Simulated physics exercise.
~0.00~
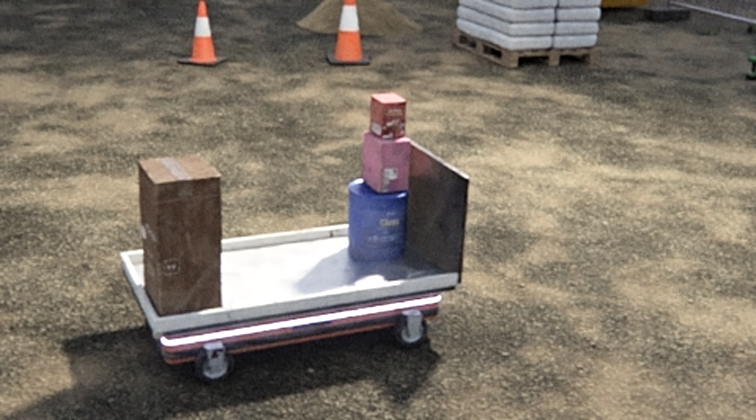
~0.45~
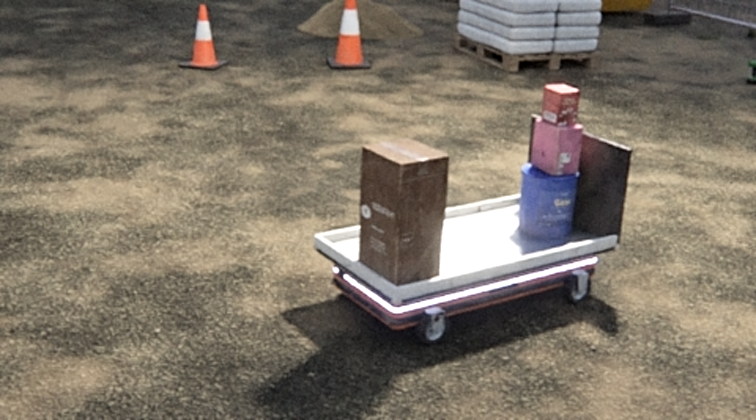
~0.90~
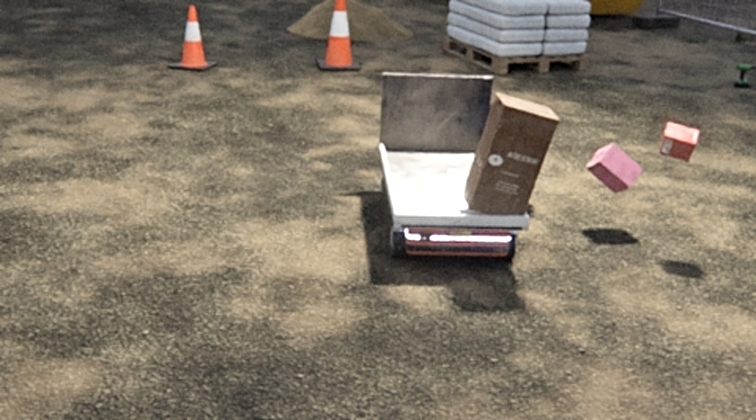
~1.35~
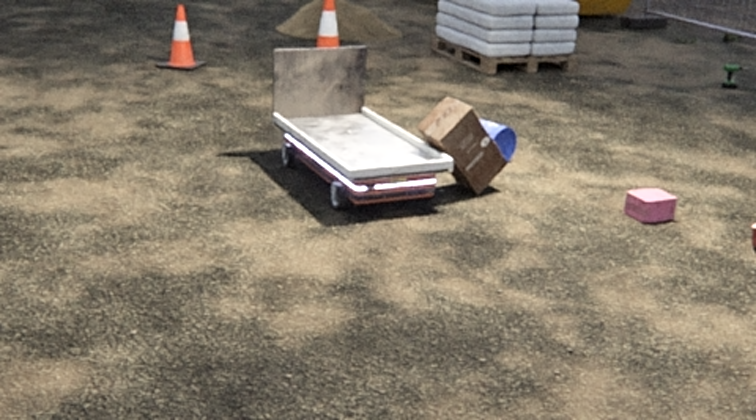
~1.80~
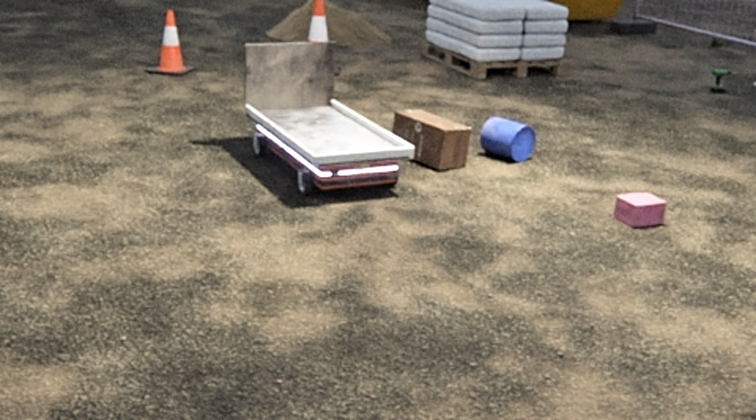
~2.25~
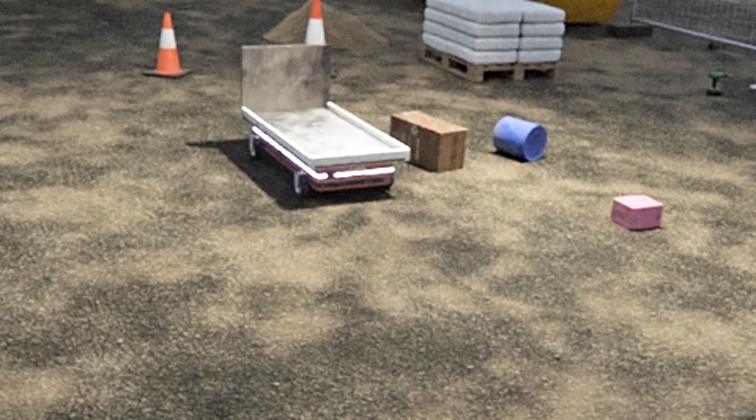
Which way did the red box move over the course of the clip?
The red box moved to the right, first riding on the cart and then flying off it as the cart turned.
